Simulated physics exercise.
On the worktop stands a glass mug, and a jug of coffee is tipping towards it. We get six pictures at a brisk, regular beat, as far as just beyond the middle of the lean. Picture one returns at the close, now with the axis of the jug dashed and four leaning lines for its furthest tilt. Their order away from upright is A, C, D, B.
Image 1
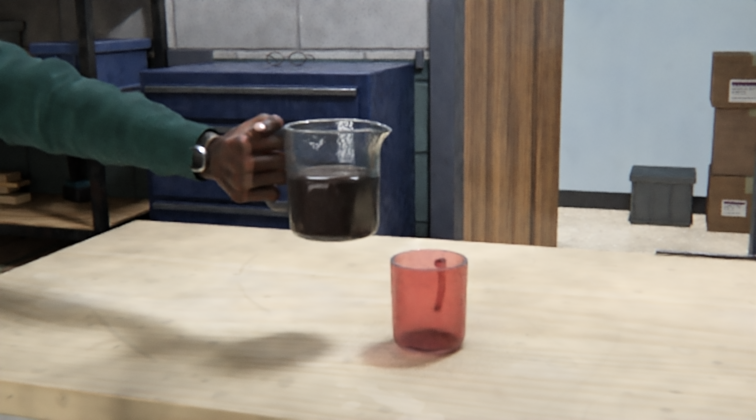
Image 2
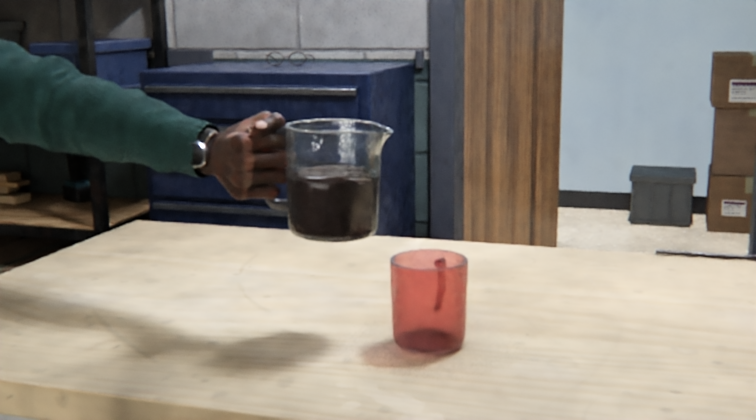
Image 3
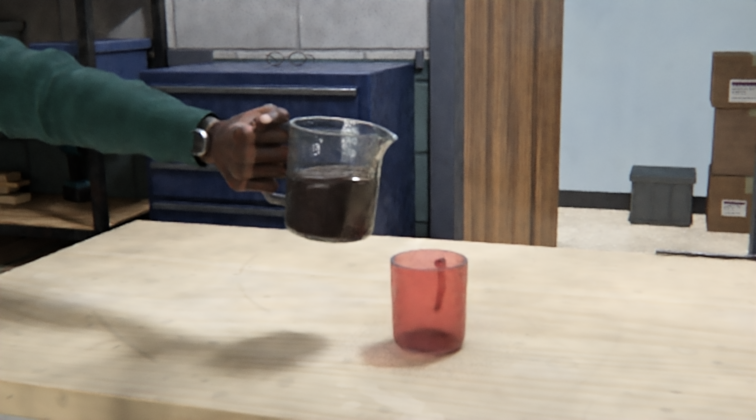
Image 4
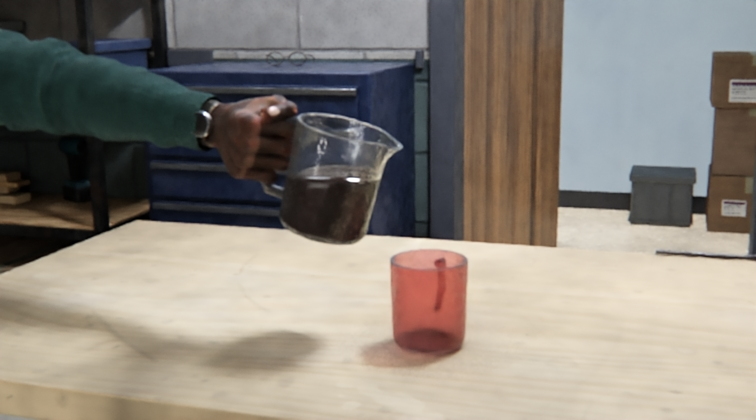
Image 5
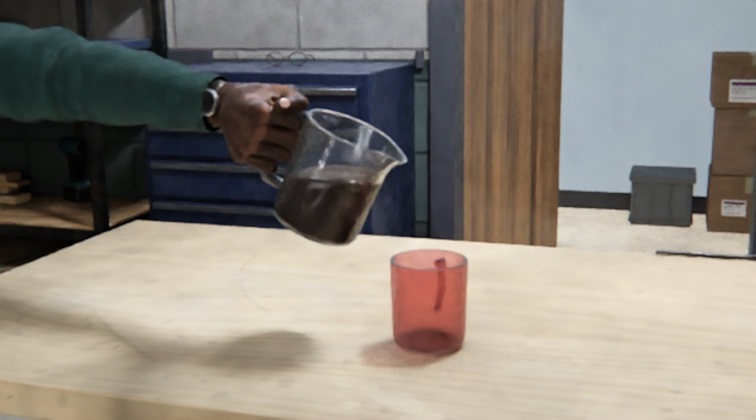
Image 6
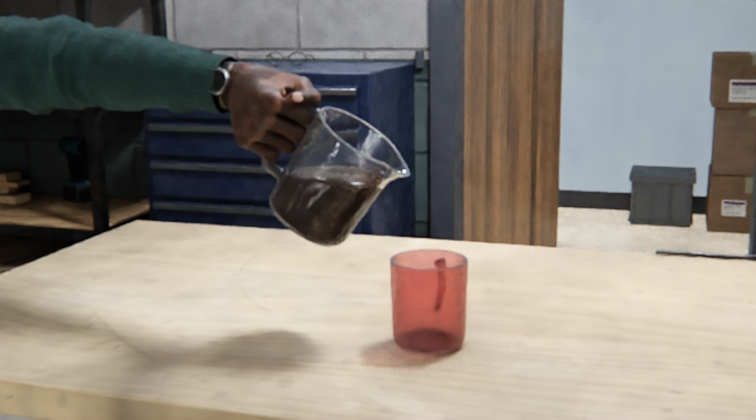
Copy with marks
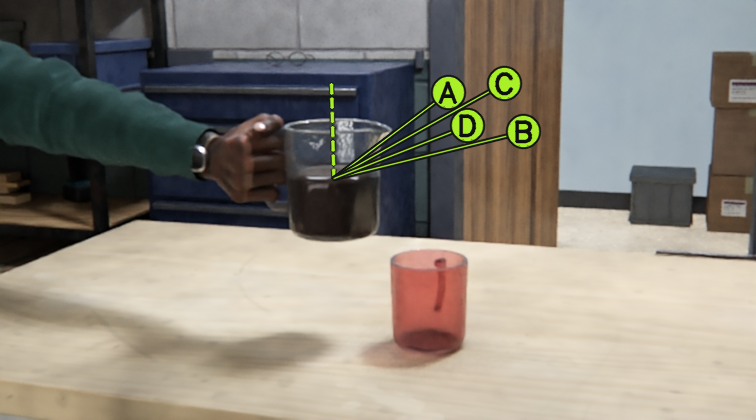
Above a pale wooden worktop, a hand gradually tilts a glass jug of dark liquid rightward.
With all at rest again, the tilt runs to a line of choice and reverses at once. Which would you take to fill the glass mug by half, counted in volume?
Choose B.
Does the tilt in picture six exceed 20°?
Yes.
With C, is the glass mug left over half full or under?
Under half.
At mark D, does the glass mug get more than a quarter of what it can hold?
Yes.
In lime, A at (435, 102); B at (506, 136); C at (489, 91); D at (451, 132).
With A, the glass mug ends with about 10 % of what it can hold.
With B, the glass mug ends with about 52 % of what it can hold.
With C, the glass mug ends with about 22 % of what it can hold.
With D, the glass mug ends with about 36 % of what it can hold.
